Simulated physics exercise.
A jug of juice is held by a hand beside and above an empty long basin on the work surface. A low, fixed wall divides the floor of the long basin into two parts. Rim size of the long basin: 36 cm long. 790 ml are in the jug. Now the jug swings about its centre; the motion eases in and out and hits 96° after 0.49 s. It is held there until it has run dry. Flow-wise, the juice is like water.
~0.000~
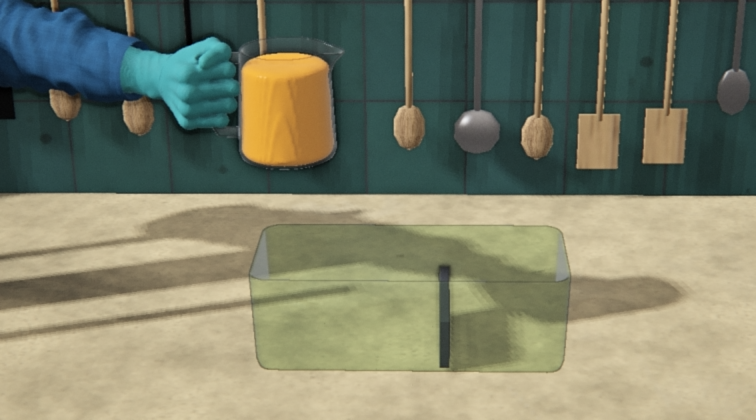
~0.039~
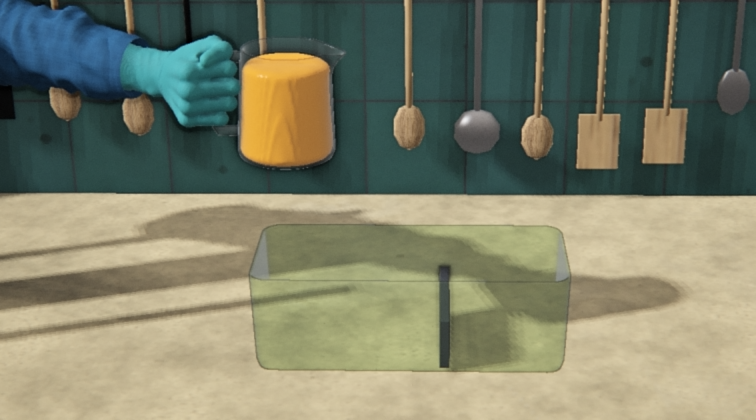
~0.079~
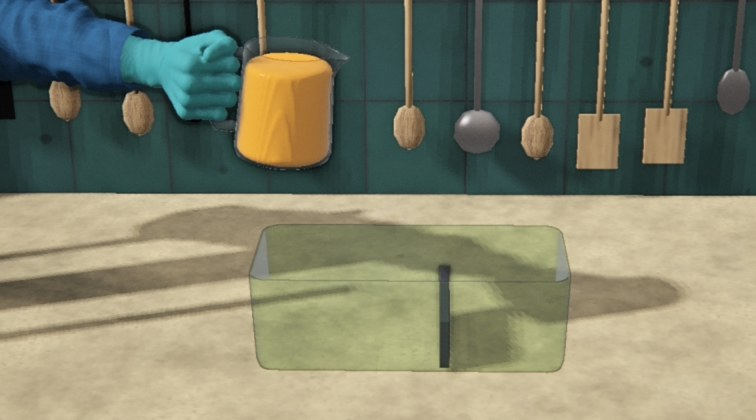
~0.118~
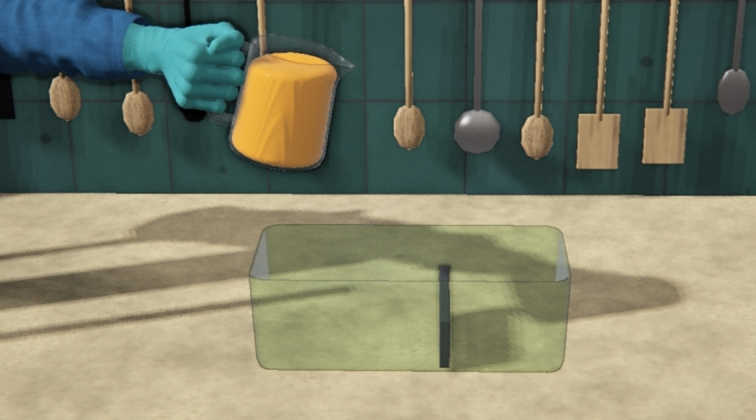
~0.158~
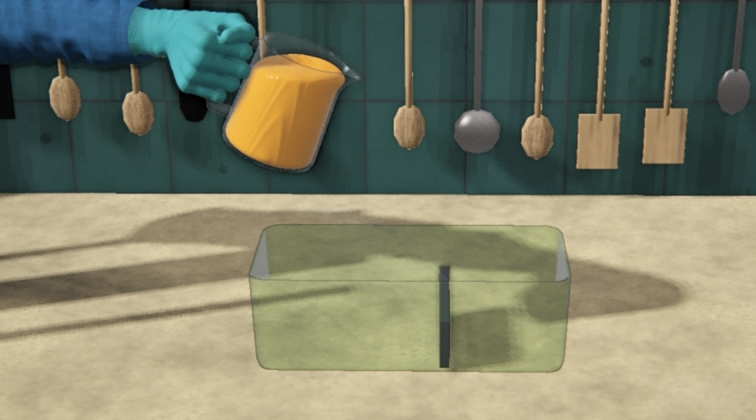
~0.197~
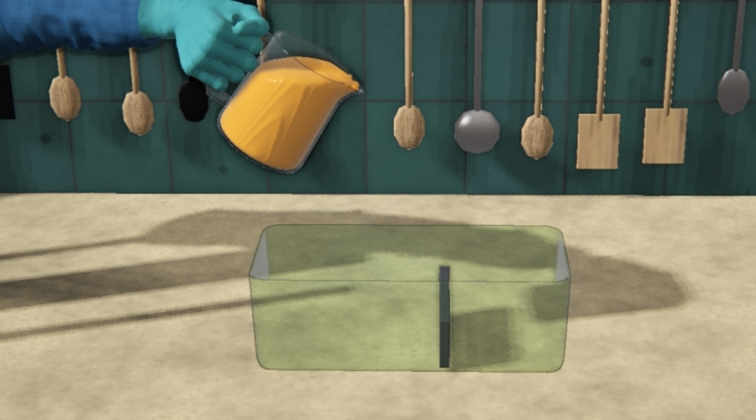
In a green-tiled kitchen, a teal-gloved hand steadily tilting a clear jug of orange juice rightward above an empty divided basin.
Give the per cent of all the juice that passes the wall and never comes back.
I would say 10 percent.
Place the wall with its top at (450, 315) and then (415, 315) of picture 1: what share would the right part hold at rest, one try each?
15 in a hundred, followed by 75 in a hundred.
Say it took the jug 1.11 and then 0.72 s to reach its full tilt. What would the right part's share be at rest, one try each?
10 then 5 %.
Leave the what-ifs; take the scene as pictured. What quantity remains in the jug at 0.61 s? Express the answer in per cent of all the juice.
Around 30 in a hundred is still there.
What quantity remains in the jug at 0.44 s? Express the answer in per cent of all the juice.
At that time about 66 in a hundred parts are still held.
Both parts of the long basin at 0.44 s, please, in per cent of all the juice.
Lab note: Left near 6, right near 0.
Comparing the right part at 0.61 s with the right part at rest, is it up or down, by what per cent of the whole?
The right part gains close to 8 per cent.
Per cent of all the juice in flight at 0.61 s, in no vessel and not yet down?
Estimate: Around 26 per cent.
After 0.44 s the tilt is 93° and 66 per cent is still to pour, 6 is left of the wall and 0 right of it.
After 0.61 s the tilt is 96° and 30 per cent is still to pour, 43 is left of the wall and 2 right of it.
After 0.79 s the tilt is 96° and 14 per cent is still to pour, 61 is left of the wall and 9 right of it.
After 0.99 s the tilt is 96° and 7 per cent is still to pour, 75 is left of the wall and 9 right of it.
In the end 84 per cent lies left of the wall, 10 right of it and 5 outside.
